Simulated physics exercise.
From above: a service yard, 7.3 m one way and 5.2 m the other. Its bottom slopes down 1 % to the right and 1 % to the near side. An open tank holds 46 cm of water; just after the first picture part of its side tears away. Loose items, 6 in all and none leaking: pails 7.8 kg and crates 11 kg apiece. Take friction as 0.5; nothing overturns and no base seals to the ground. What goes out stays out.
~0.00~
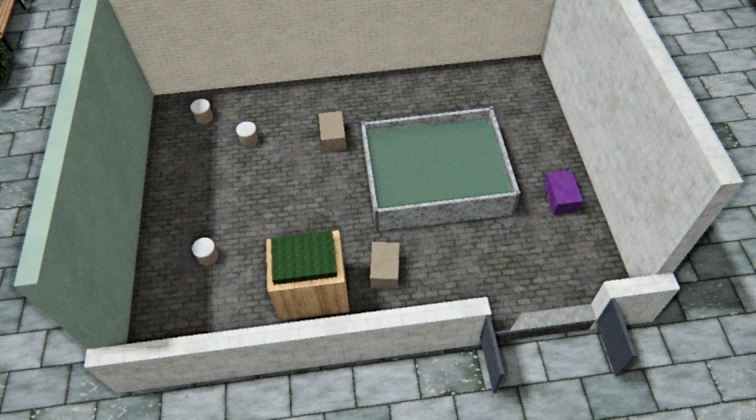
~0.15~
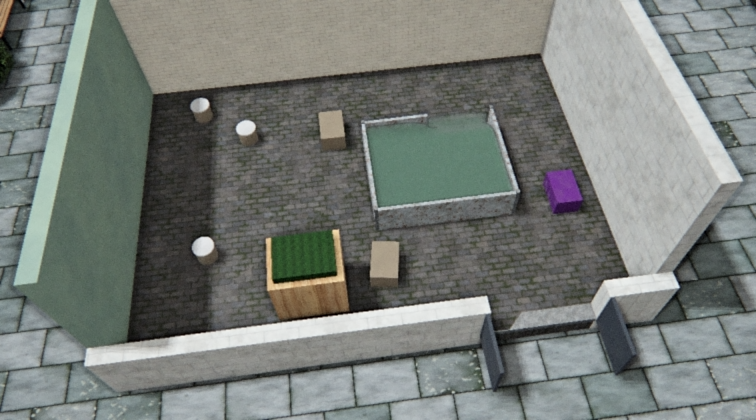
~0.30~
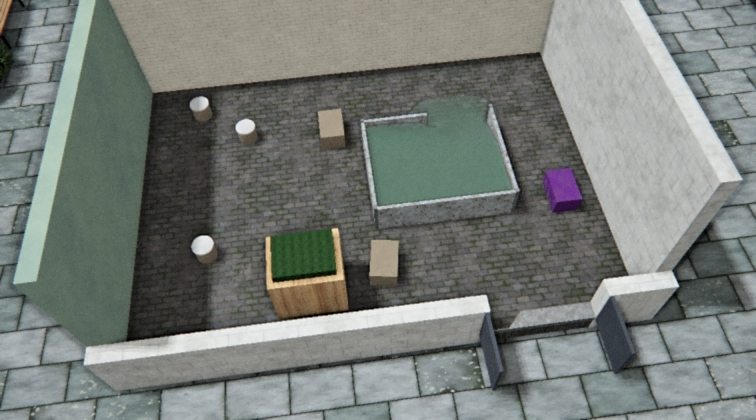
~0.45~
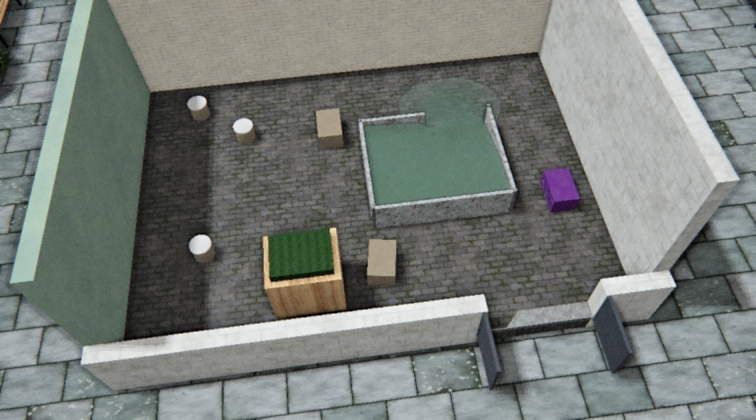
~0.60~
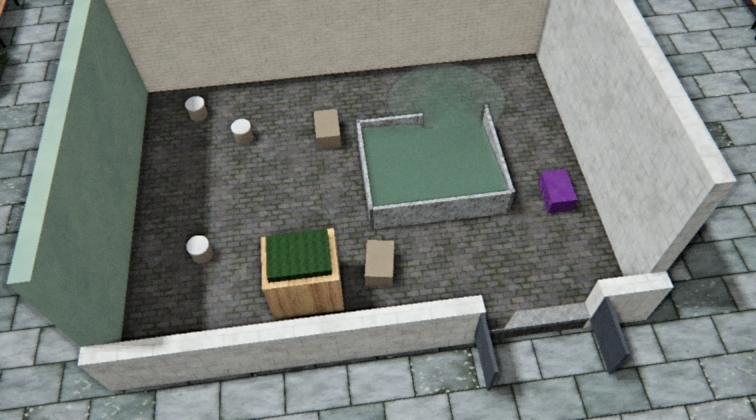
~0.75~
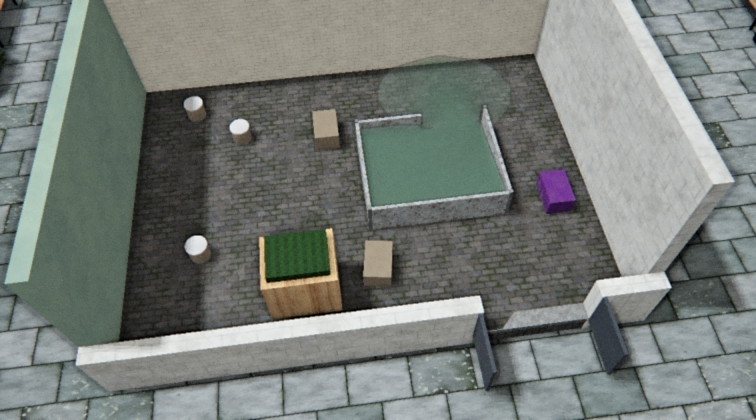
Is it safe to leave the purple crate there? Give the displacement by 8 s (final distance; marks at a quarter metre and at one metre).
The purple crate travels far.
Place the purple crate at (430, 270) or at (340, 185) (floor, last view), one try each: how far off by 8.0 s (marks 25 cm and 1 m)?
In that order: It holds its place; it holds its place.
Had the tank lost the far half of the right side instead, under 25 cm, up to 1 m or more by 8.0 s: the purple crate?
In that case the purple crate moves a short way.
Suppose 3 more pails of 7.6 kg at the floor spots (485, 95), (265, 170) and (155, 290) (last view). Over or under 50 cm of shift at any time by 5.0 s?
In that order: More, less, under.
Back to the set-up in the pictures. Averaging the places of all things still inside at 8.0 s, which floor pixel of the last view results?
Around (267, 178).
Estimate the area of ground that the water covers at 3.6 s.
Some 19 m2.
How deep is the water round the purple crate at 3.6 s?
Roughly 4 cm.
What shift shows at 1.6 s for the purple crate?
About 0 cm.
After 1.6 s the purple crate is near (557, 186), 0.0 m from its start, aground; 0 of 6 are out; 0 afloat.
After 3.6 s the purple crate is near (561, 210), 0.4 m from its start, aground; 0 of 6 are out; 0 afloat.
After 5.6 s the purple crate is near (551, 304), 2.1 m from its start, aground; 0 of 6 are out; 0 afloat.
After 8.0 s the purple crate has gone out; 1 of 6 are out; 0 afloat.
